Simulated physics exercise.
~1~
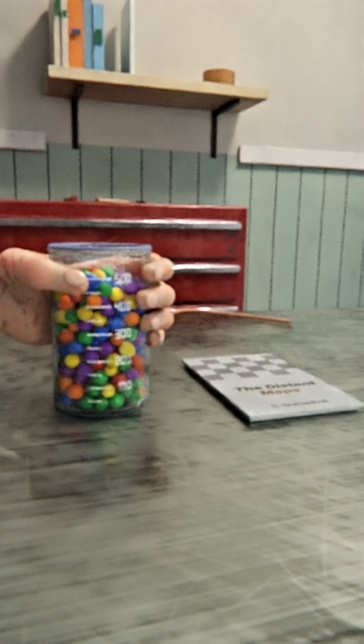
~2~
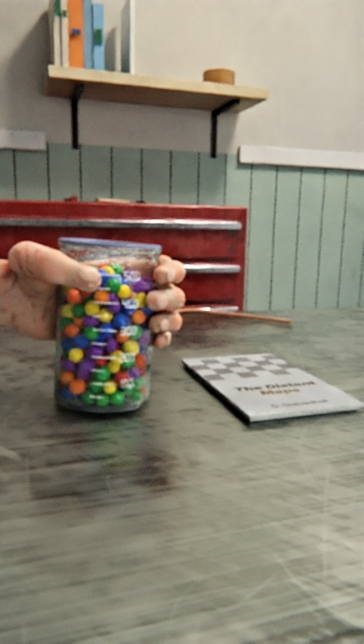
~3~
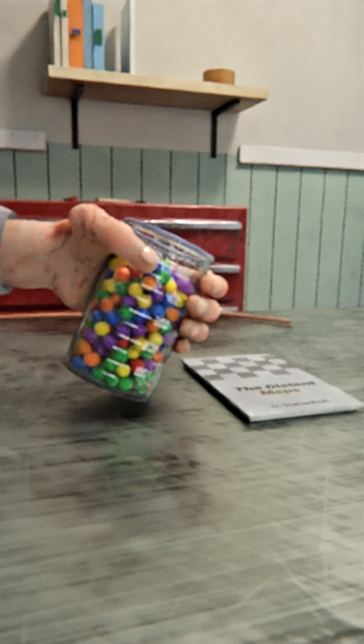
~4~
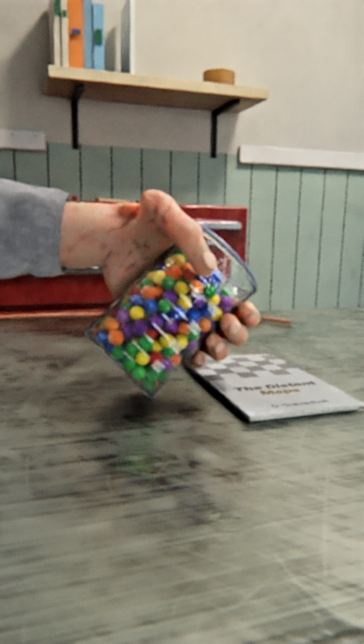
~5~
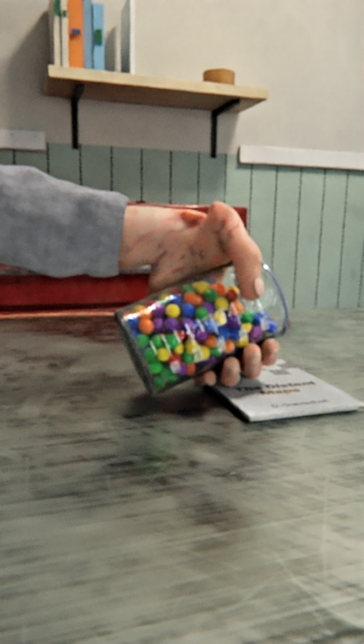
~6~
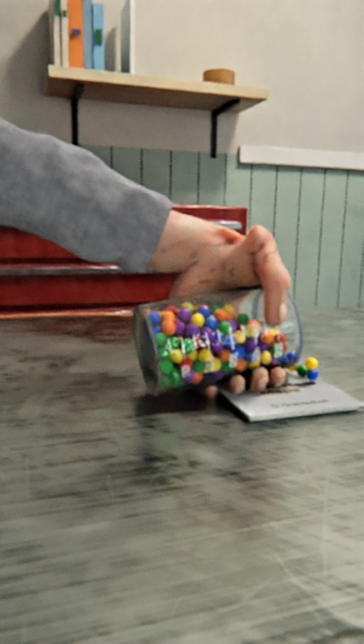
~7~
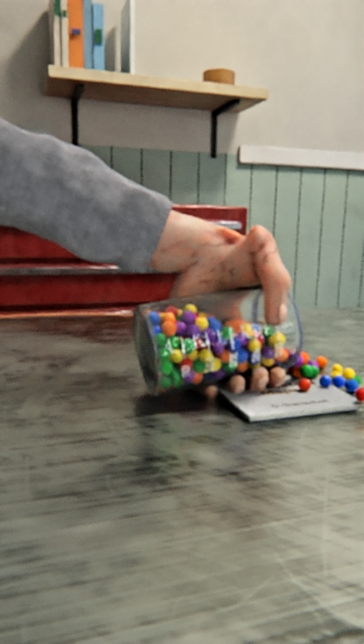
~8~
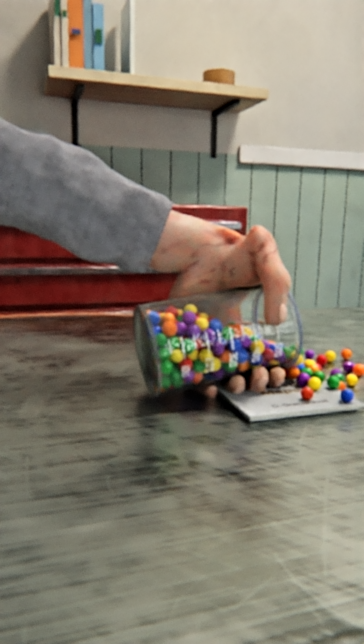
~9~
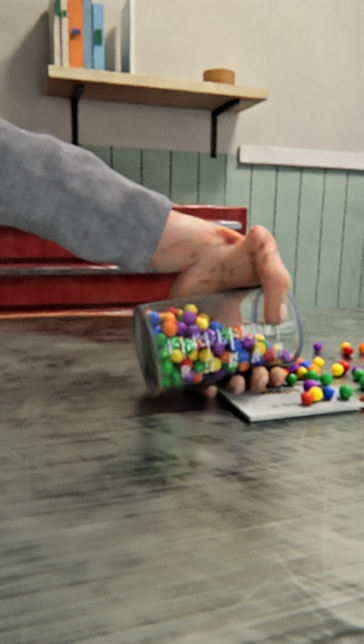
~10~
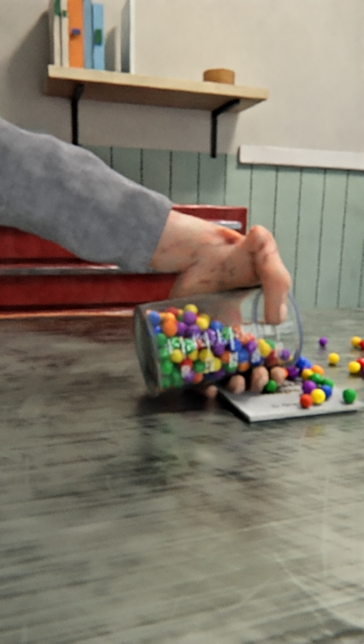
On a grey tabletop, a hand tips a clear beaker onto a booklet, spilling colourful beads.
